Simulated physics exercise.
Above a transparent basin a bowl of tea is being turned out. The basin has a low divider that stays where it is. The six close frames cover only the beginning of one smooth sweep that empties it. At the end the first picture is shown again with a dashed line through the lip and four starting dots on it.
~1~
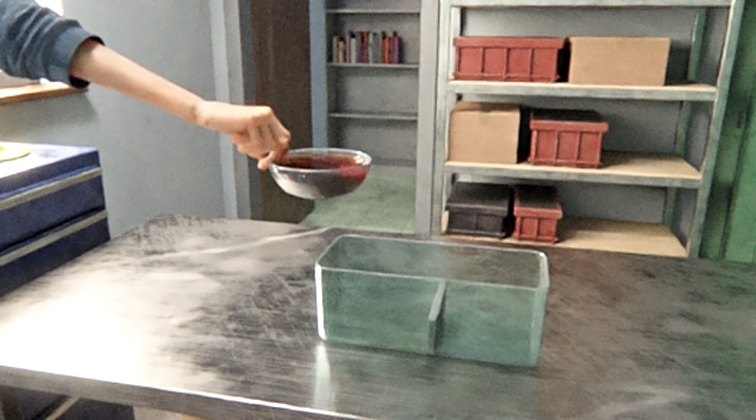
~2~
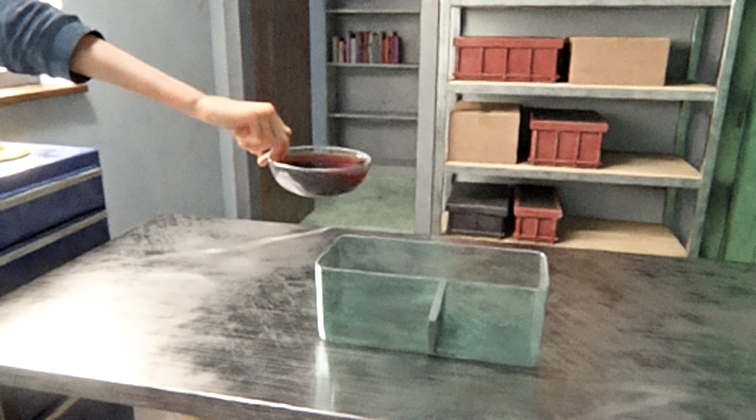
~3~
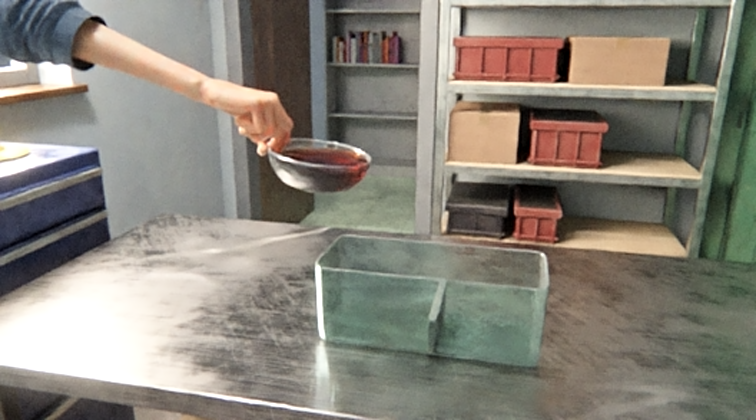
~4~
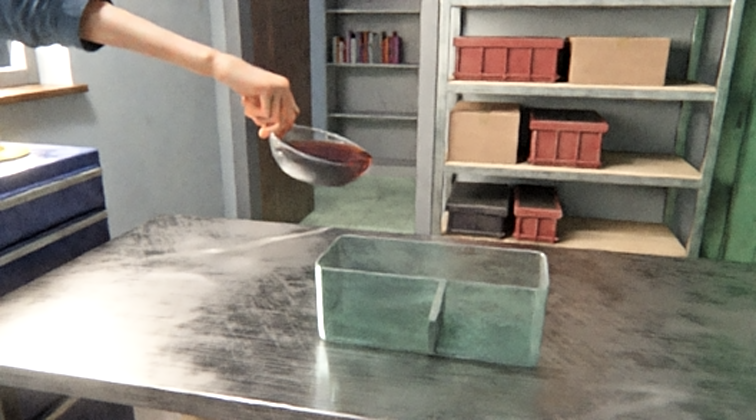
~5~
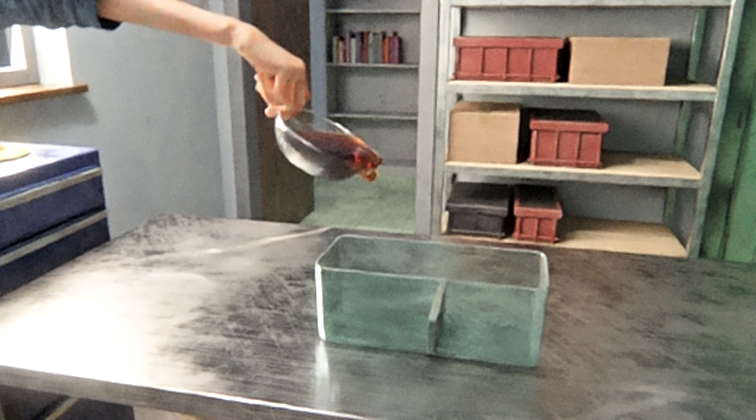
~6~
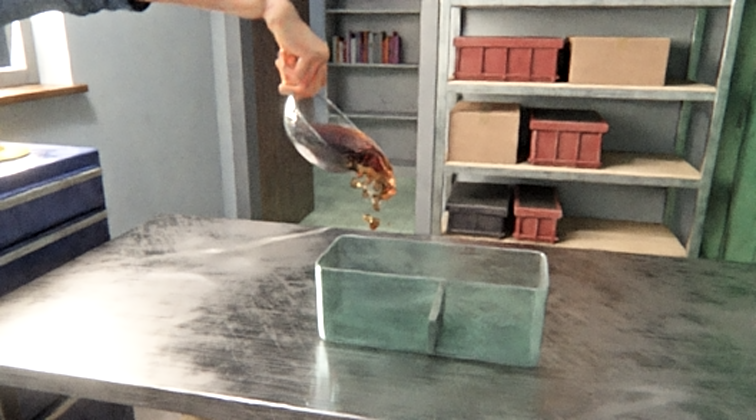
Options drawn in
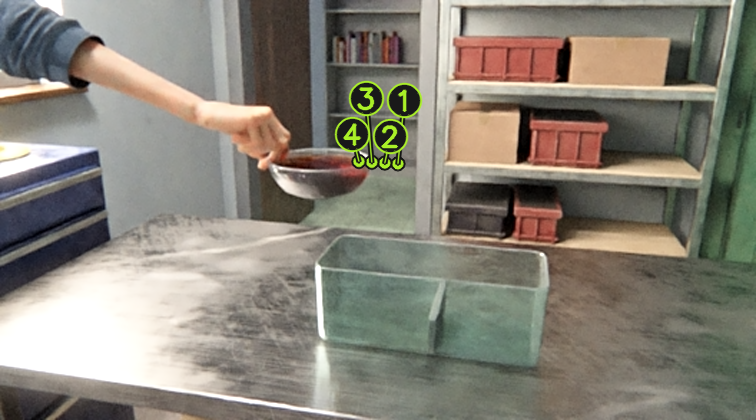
In a storage room, a hand tilting a glass bowl rightward above a divided clear basin, dark reddish-brown liquid pouring over its lip.
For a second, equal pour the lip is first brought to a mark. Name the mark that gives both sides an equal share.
Go for 4.
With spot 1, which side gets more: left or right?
More ends on the right.
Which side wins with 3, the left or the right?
The right side.
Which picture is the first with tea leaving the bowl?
Picture 4.
On the marked copy, 1 at (397, 163); 2 at (384, 163); 3 at (371, 162); 4 at (358, 161).
Choosing 1, about 12 % ends left of the wall and 87 % right of it.
Choosing 2, about 16 % ends left of the wall and 83 % right of it.
Choosing 3, about 27 % ends left of the wall and 71 % right of it.
Choosing 4, about 49 % ends left of the wall and 48 % right of it.
